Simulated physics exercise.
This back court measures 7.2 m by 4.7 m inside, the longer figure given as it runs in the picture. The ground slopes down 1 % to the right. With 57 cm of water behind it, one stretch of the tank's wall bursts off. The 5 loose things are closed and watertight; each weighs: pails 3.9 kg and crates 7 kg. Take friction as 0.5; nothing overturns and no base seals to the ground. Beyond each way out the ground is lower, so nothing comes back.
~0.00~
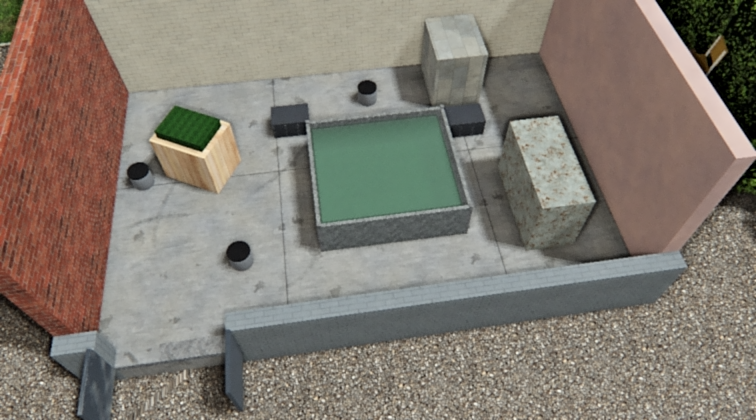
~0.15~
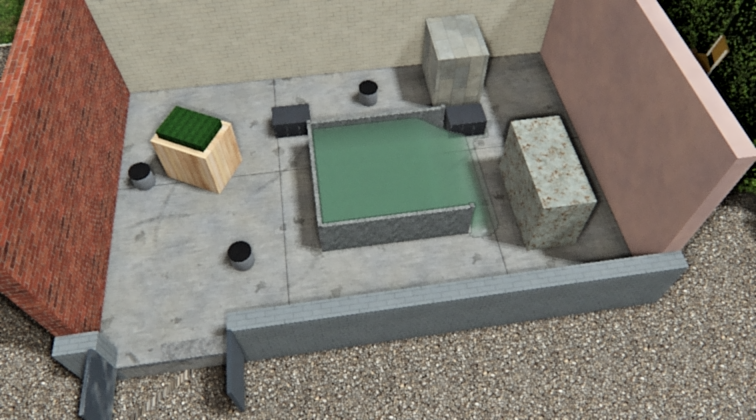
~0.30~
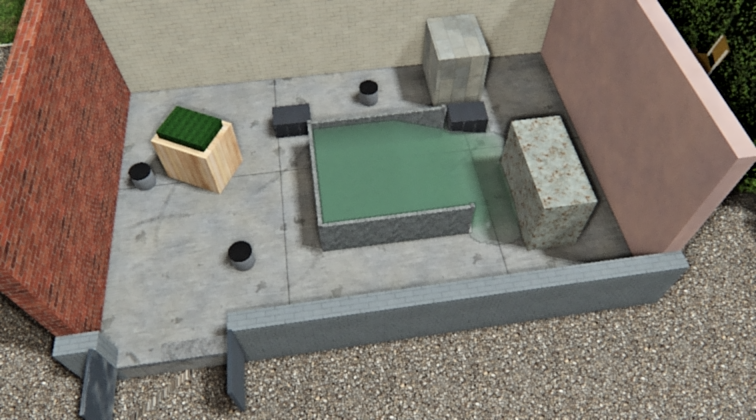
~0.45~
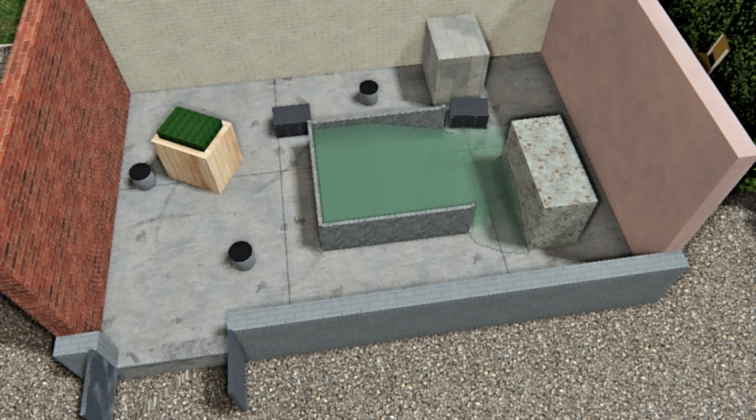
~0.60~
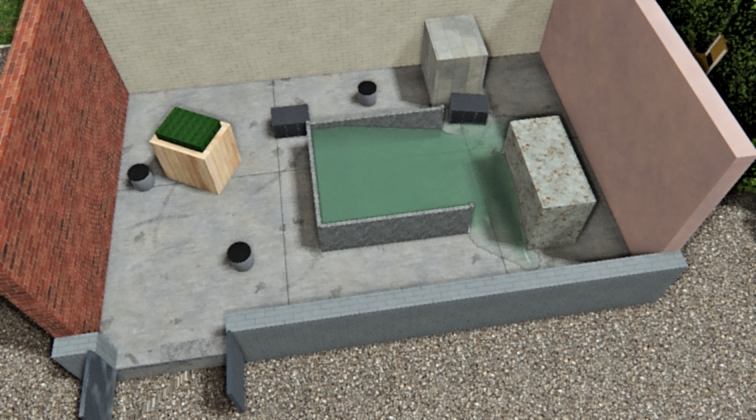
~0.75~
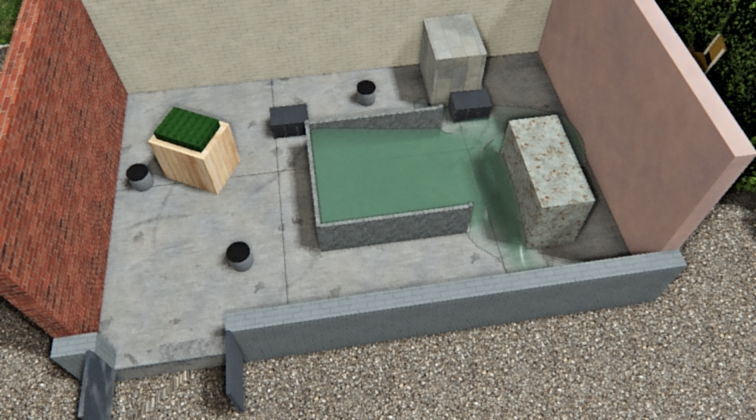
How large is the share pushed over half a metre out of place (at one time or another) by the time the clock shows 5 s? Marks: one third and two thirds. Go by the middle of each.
Share: From one to two thirds.
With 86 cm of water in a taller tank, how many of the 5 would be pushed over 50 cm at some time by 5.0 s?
In that case 5 of them.
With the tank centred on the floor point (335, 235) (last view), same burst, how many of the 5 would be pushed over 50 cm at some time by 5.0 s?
In that case 2 of them.
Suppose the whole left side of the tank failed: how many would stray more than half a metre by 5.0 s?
Then 3.
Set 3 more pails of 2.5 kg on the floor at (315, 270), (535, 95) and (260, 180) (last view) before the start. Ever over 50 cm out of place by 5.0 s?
In turn: More, over, less.
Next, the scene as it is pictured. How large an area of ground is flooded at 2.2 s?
Some 14 m2.
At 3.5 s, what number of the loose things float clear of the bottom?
1 of them.
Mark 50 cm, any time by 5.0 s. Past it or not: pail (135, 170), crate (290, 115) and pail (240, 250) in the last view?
In turn: Less, short of it, over.
After 1.1 s 0 of 5 are over 50 cm from their spots; 0 afloat.
After 2.2 s 0 of 5 are over 50 cm from their spots; 0 afloat.
After 3.5 s 0 of 5 are over 50 cm from their spots; 1 afloat.
After 5.0 s 2 of 5 are over 50 cm from their spots, and 2 have been at some point; 1 afloat.
